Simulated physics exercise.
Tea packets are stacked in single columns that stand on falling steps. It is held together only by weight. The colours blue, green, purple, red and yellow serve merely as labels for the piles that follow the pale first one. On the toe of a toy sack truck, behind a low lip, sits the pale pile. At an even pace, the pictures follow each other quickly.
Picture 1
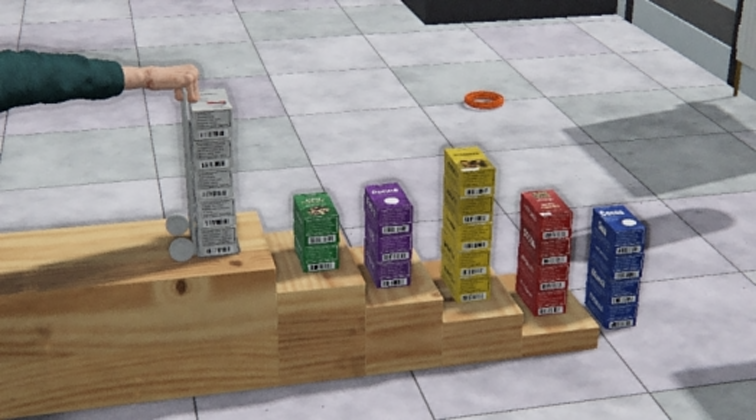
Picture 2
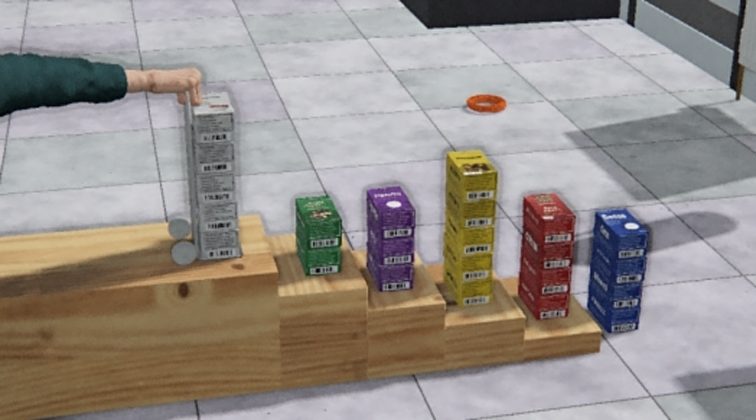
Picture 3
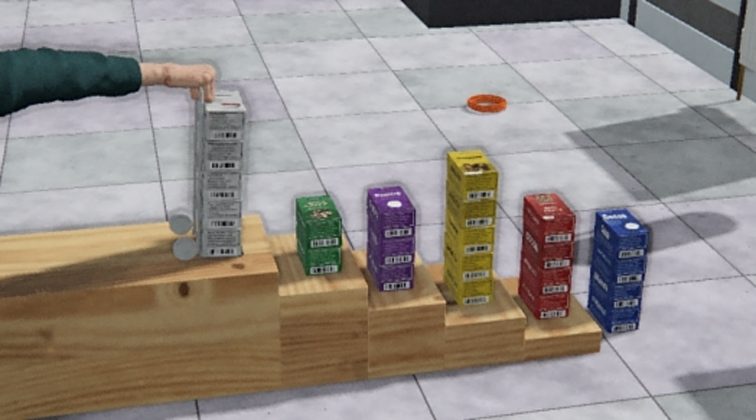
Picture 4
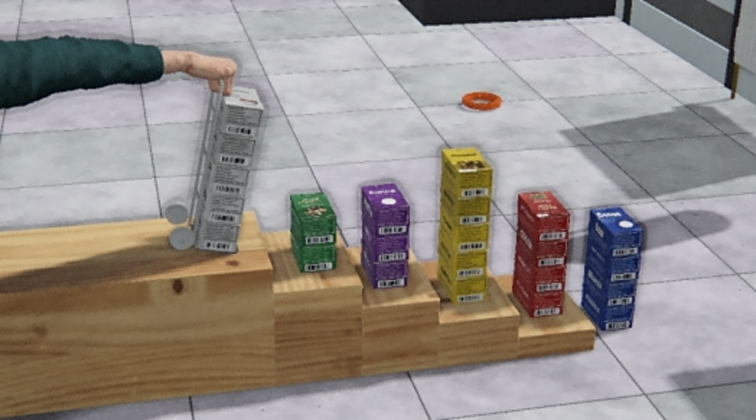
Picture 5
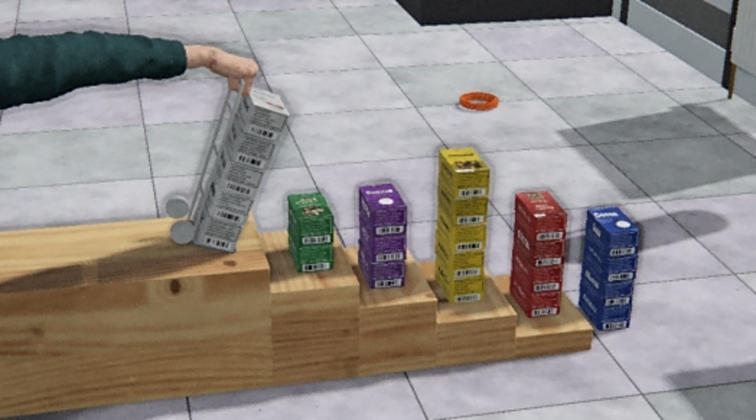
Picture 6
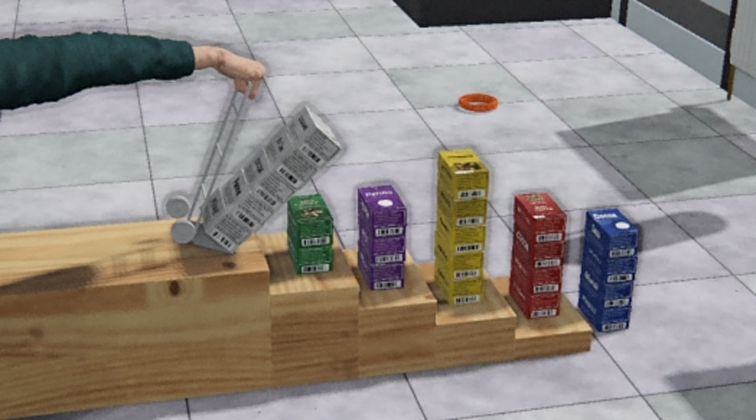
A hand at the end of a dark green sleeve tilts a tall pale stack of small boxes rightward on a wheeled metal frame, atop a wooden block seen from slightly above. Green, purple, yellow, red and blue stacks stand rightward down wooden steps, with an orange ring on the grey tiled floor behind. The pale stack starts upright, leans gradually, then slants steeply away from the frame toward the green one, while the view shifts slightly.
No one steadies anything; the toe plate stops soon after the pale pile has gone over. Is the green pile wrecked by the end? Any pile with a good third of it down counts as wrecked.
No.
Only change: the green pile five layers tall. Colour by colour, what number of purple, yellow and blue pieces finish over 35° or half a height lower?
The counts are purple 3, yellow 4, blue 4.
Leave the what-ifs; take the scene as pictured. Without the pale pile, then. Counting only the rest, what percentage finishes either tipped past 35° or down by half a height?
About 0 per cent.
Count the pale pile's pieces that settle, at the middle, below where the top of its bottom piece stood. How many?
Counting them up gives 3.
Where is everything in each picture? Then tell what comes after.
In the first frame (we follow the side turned to the camera), truck frame (187, 125) level; top green packet (322, 231); top purple packet (396, 221); no other piece has moved.
Truck frame (189, 129) level; top green packet (324, 235), in the second frame.
Truck frame (201, 125) rocked barely, top of the pale pile leaning barely; top green packet (324, 235); no other piece has moved, in the third frame.
Truck frame (216, 116) rocked a little, top of the pale pile leaning a little; top green packet (319, 232); no other piece has moved, in the fourth frame.
Truck frame (232, 115) rocked clearly, top of the pale pile leaning clearly; top green packet (316, 232); no other piece has moved, in the fifth frame.
Truck frame (238, 117) rocked clearly, top of the pale pile leaning well over; top green packet (315, 233); top yellow packet (472, 186); no other piece has moved, in the sixth frame.
Soon, 5 of the pale pile down; none of the 2 green packets down (0 of 18 in all colours); top green packet unmoved.
A while on, 5 of the pale pile down; none of the 2 green packets down (0 of 18 in all colours); top green packet unmoved; top purple packet displaced a little.
Finally, 5 of the pale pile down; none of the 2 green packets down (0 of 18 in all colours); top green packet unmoved; top yellow packet displaced a little. Seen by the last camera, middles, top green packet near (311, 220), top yellow packet near (469, 173).
